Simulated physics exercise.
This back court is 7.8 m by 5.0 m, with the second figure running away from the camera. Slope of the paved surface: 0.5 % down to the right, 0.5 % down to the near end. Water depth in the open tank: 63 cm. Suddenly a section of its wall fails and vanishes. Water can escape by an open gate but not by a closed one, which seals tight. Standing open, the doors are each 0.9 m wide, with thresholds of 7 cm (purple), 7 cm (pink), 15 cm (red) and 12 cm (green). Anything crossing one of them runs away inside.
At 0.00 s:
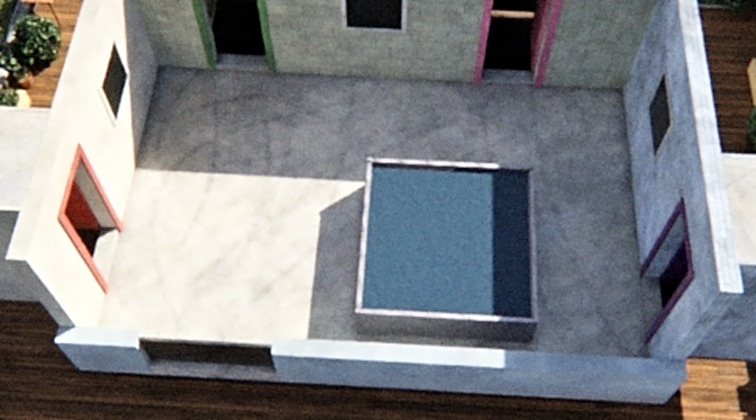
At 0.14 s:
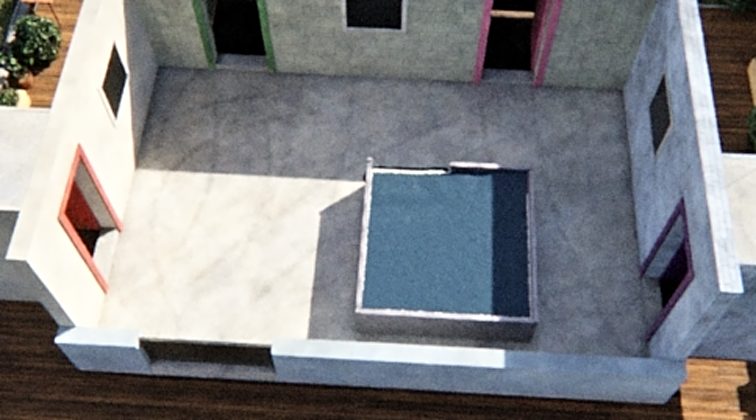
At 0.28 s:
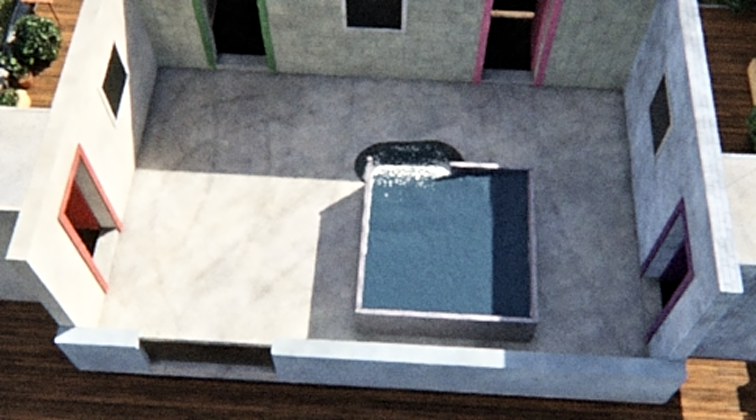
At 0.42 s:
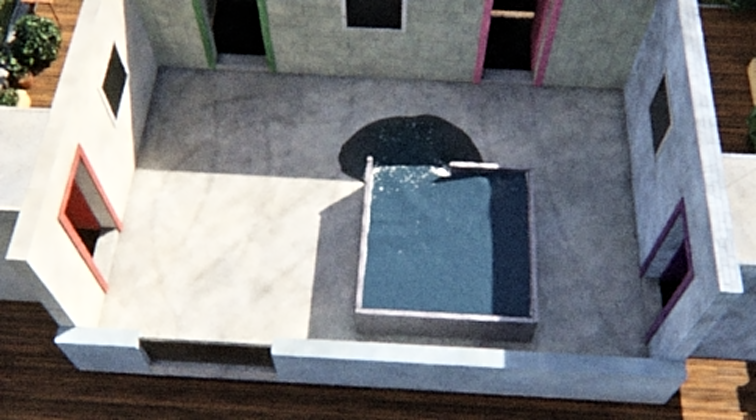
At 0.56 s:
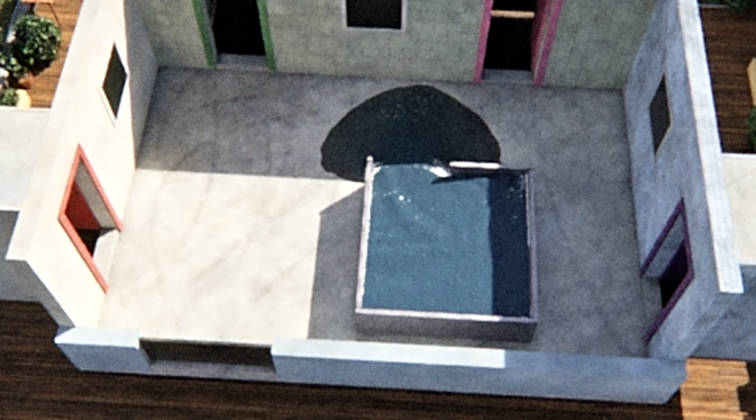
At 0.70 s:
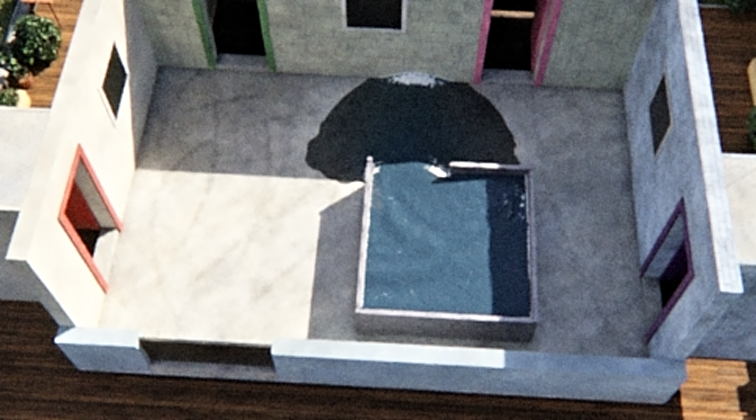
In a walled, paved back court with open doorways, a square open tank of blue water stands whole and still. Part of its far wall vanishes, and water pours through the gap, spreading over the floor in a widening dark, rounded sheet that reaches the back wall, while the tank's surface ripples.
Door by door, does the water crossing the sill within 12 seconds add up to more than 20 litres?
Door by door: The purple door: Yes; the pink door: Yes; the red door: No; the green door: No.
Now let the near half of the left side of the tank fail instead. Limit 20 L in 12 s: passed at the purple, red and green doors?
For purple, too little; for red, too much; for green, too much.
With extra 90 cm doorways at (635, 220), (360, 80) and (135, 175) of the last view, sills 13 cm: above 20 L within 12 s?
First doorway falls short, second gets there, third falls short.
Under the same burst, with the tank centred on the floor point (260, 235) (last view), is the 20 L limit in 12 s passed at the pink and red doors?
Well, pink ends up inside the mark and red ends up inside the mark.
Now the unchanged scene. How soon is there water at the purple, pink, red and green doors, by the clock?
The front reaches purple at 3.6 s, pink at 1.0 s, red at 3.6 s, green at 1.6 s.
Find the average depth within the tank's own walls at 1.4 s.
48 cm.
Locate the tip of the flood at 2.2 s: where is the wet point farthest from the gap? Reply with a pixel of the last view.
Somewhere around (157, 74).
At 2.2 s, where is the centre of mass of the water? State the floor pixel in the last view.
Around (422, 205) in the last picture.
After 1.4 s water covers 20 % of the floor and is deepest (38 cm) near (402, 86); purple door not reached, pink door 14 cm at the sill, 3 L in, red door not reached, green door not reached.
After 2.2 s water covers 30 % of the floor and is deepest (38 cm) near (402, 86); purple door not reached, pink door 14 cm at the sill, 18 L in, red door not reached, green door 13 cm at the sill, 0 L in.
After 3.5 s water covers 50 % of the floor and is deepest (27 cm) near (175, 92); purple door not reached, pink door 13 cm at the sill, 48 L in, red door not reached, green door 11 cm at the sill, 1 L in.
After 7.0 s water covers 90 % of the floor and is deepest (19 cm) near (412, 364); purple door 5 cm at the sill, 0 L in, pink door 8 cm at the sill, 75 L in, red door 6 cm at the sill, 0 L in, green door 8 cm at the sill, 2 L in.
After 12.0 s water covers 95 % of the floor and is deepest (15 cm) near (538, 279); purple door 15 cm at the sill, 94 L in, pink door 5 cm at the sill, 77 L in, red door 8 cm at the sill, 0 L in, green door 8 cm at the sill, 2 L in.
